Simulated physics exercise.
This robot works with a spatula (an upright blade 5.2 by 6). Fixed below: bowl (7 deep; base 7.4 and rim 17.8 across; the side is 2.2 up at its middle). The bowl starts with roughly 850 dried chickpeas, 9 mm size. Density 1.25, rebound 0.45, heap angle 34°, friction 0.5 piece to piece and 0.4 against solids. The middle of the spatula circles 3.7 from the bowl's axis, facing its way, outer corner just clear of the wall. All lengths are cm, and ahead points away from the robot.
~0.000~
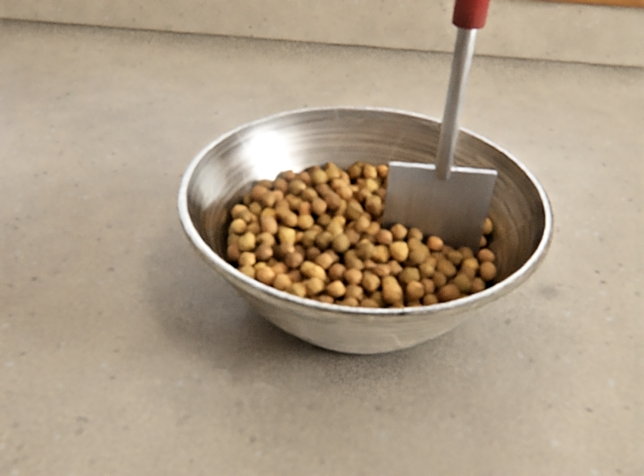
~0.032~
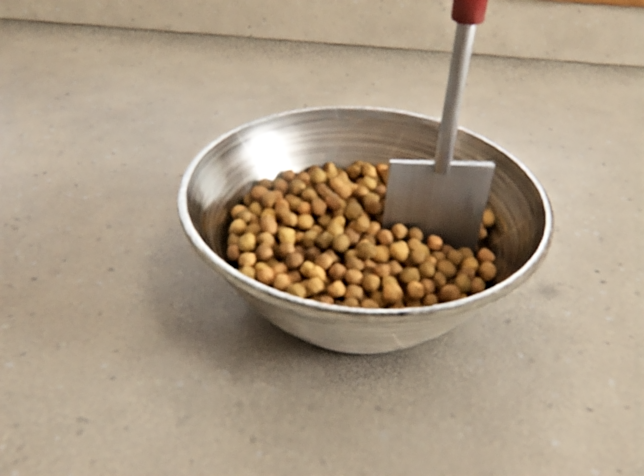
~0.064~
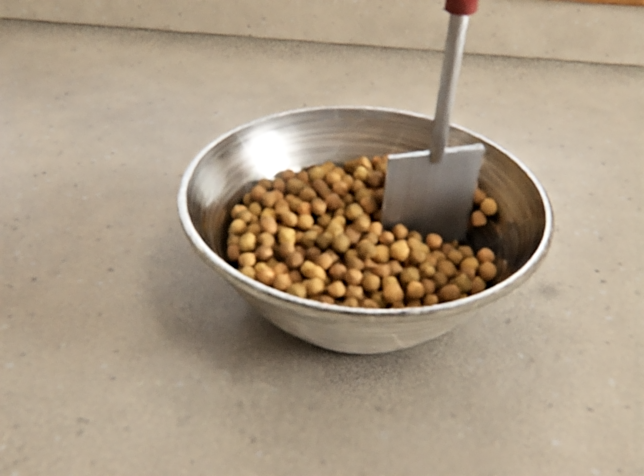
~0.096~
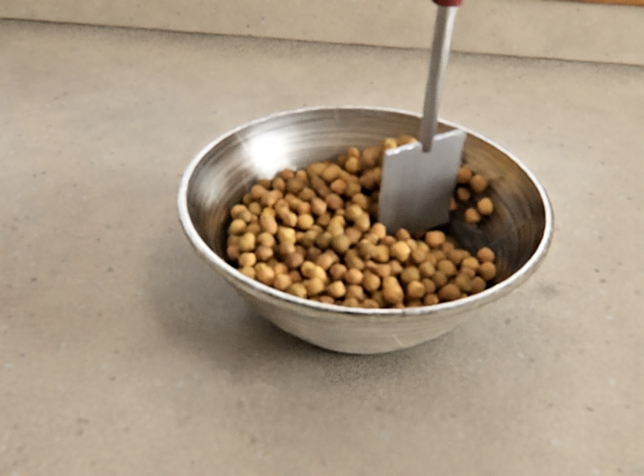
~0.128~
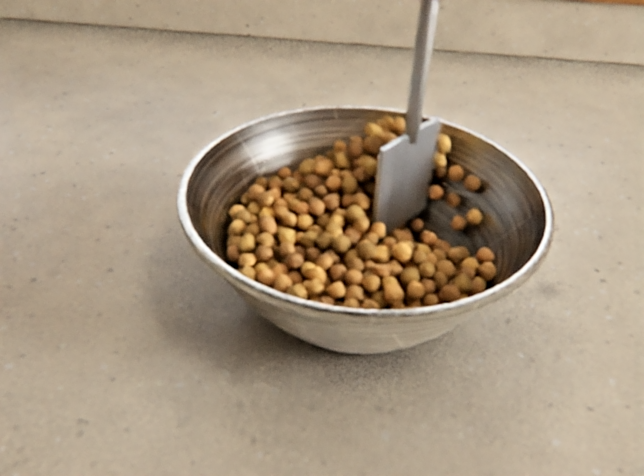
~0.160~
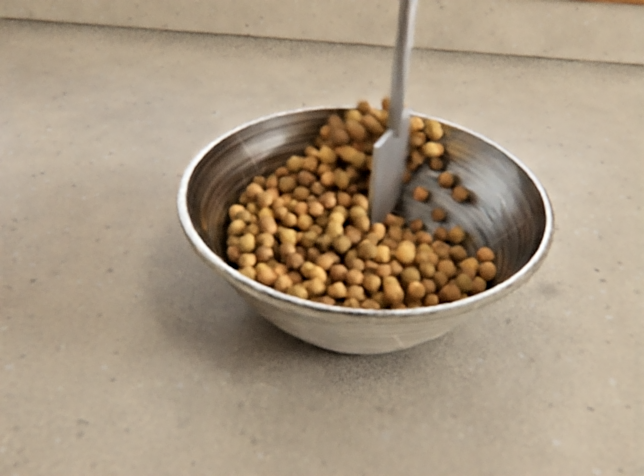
On a grey speckled countertop, a red-handled metal spatula set upright in a steel bowl of dried chickpeas sweeps left and toward the back while turning edge-on, pushing chickpeas into a mound near the rear rim.
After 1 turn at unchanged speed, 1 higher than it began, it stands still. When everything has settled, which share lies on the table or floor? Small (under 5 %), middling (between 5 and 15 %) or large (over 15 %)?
On the table or floor the share is middling, between 5 and 15 %.
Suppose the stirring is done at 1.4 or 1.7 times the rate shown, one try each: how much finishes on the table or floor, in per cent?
Some 20 and 25 per cent.
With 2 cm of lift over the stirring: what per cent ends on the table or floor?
About 10 per cent.
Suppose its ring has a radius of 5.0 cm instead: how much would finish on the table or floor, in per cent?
In that case some 0 per cent.
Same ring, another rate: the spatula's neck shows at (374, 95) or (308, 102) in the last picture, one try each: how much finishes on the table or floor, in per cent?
About 15 and 30 per cent.
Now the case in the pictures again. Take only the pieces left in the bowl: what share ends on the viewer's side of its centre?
About 40 per cent.
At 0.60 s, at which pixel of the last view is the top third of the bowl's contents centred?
Near (425, 260).
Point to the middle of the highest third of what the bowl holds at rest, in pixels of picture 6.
Near (408, 207).
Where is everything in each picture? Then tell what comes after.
Spatula neck at (448, 140), 0° round; upper third of the load around (352, 229), from x 235 to 485, top at y 170; 850 in the bowl, in the first frame.
Spatula neck at (447, 135), 7° round; upper third of the load around (354, 224), from x 235 to 485, top at y 165, in the second frame.
Spatula neck at (441, 124), 22° round; upper third of the load around (359, 214), from x 235 to 490, top at y 160, in the third frame.
Spatula neck at (430, 114), 38° round; upper third of the load around (357, 206), from x 235 to 485, top at y 145, in the fourth frame.
Spatula neck at (415, 106), 54° round; upper third of the load around (356, 199), from x 235 to 485, top at y 125, in the fifth frame.
Spatula neck at (397, 100), 71° round; upper third of the load around (349, 190), from x 235 to 485, top at y 105; 850 in the bowl, in the sixth frame.
After 0.38 s, 182° round, highest piece 10 above the table; 820 in the bowl, 13 on the table or floor, 17 in flight or on the tool.
After 0.60 s, 294° round, highest piece 9 above the table; 772 in the bowl, 61 on the table or floor, 17 in flight or on the tool.
After 0.91 s, 0° round, highest piece 7 above the table; 763 in the bowl, 87 on the table or floor.
After 1.61 s, 0° round, highest piece 7 above the table; 763 in the bowl, 87 on the table or floor.
At rest, 763 in the bowl, 87 on the table or floor. That is 10 % on the table or floor.
